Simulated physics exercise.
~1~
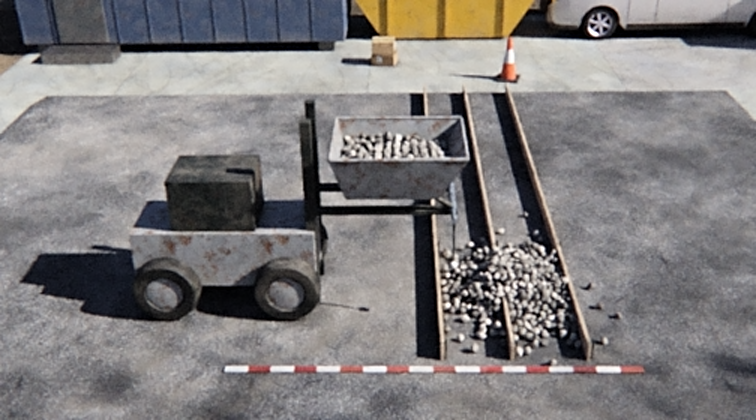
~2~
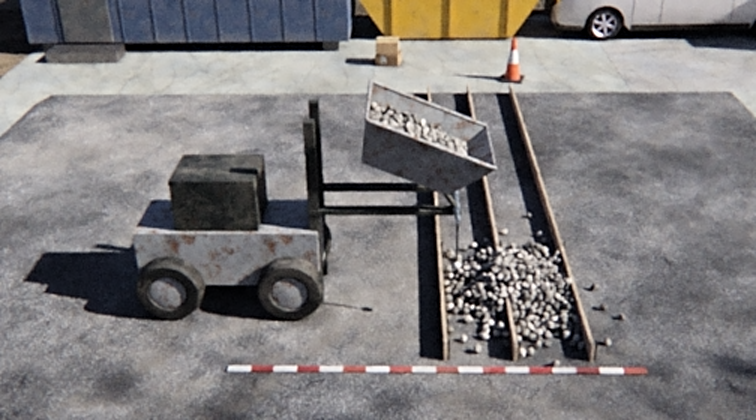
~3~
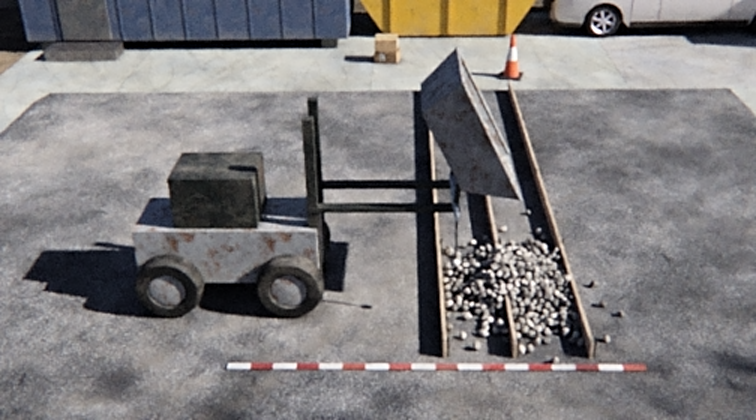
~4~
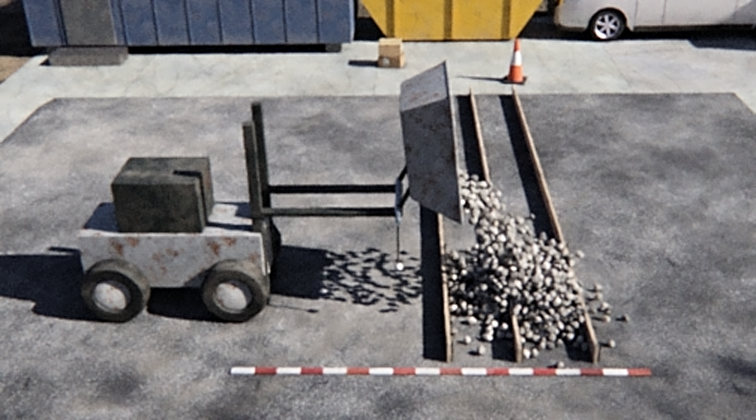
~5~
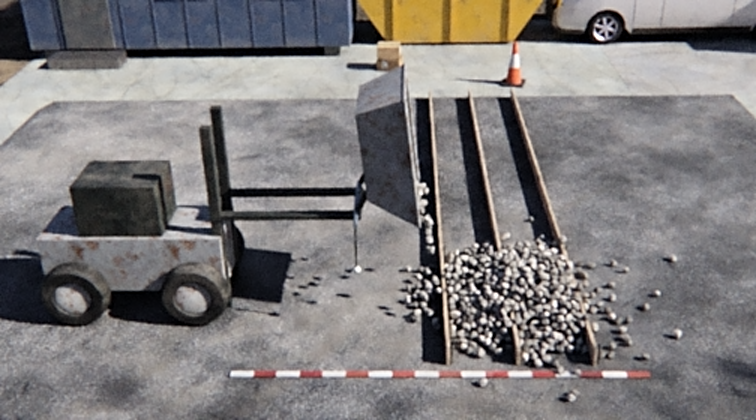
A forklift tips its metal skip, backs left, and spills stones over the boarded pile.
